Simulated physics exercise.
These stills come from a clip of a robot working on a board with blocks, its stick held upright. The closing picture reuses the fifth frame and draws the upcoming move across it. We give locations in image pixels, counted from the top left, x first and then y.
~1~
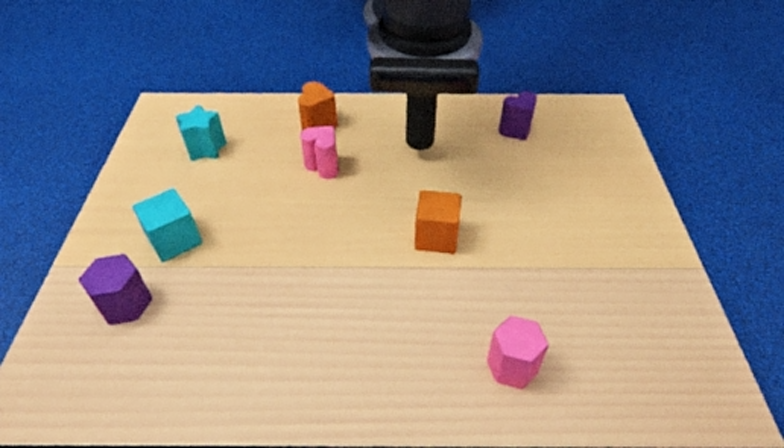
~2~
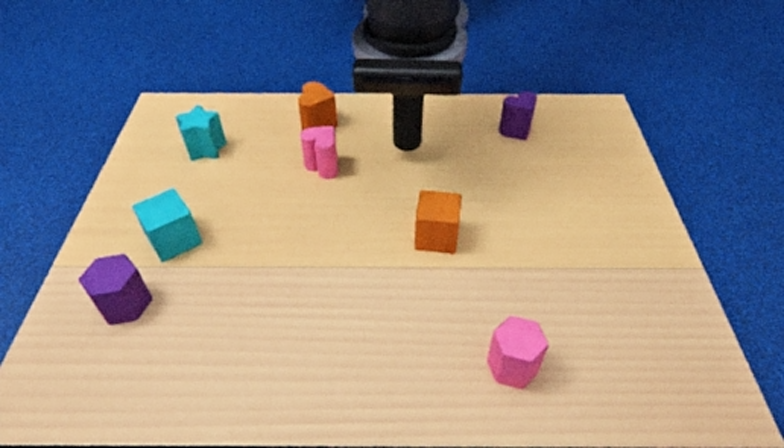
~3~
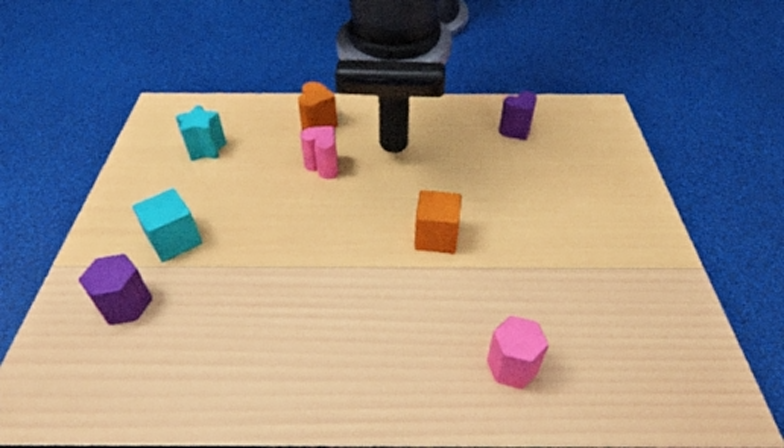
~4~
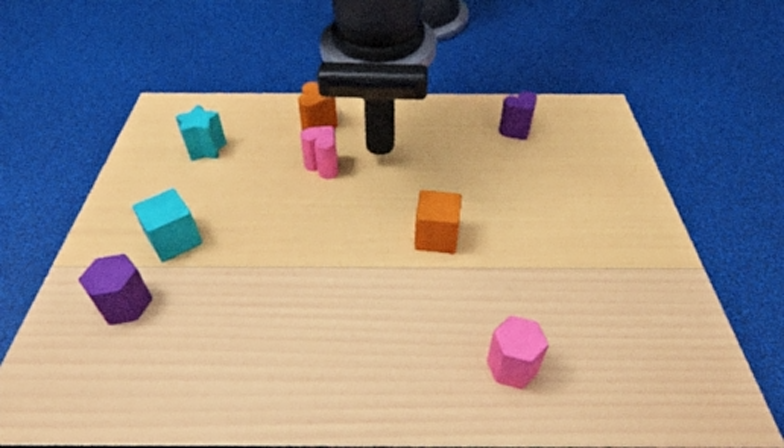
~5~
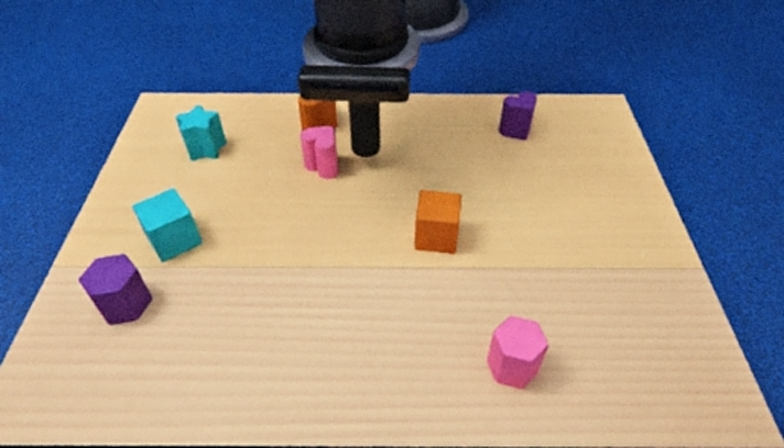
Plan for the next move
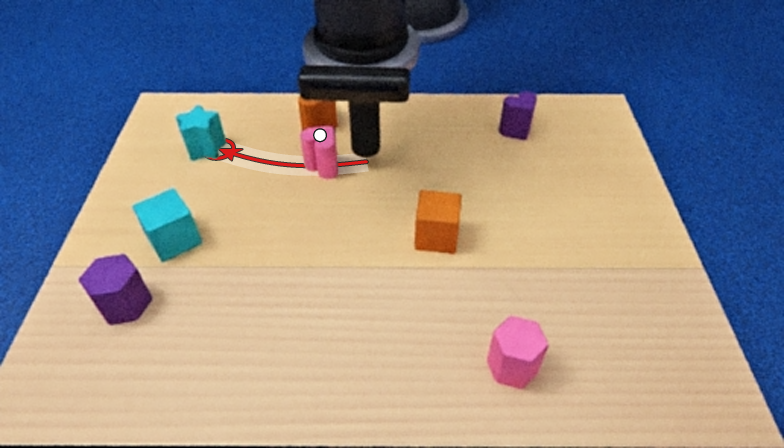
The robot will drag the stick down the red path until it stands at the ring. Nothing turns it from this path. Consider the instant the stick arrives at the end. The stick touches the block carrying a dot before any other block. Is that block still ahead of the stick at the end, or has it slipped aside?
Gone from the front.
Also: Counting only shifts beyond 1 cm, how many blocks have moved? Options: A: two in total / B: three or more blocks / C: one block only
A.
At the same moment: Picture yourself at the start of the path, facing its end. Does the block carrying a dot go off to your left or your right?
Facing from start to end, it will go to the left.
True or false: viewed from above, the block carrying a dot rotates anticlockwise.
True.
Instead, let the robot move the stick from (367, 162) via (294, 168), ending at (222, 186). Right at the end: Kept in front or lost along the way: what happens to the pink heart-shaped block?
When the path ends, it will sit ahead of the stick.
Path on the board, from (367, 162) through (314, 166) and (264, 161) to (219, 149); the dot is on the pink heart-shaped block.
What follows on the original path. One third of the way, stick at (312, 154); pink heart-shaped block at (279, 140), turned 15° anticlockwise.
Two thirds of the way, stick at (259, 149); pink heart-shaped block at (229, 143), turned 45° anticlockwise.
At the end, stick at (216, 137); turquoise star block at (182, 114); orange heart-shaped block in place; pink heart-shaped block at (223, 144), turned 60° anticlockwise.
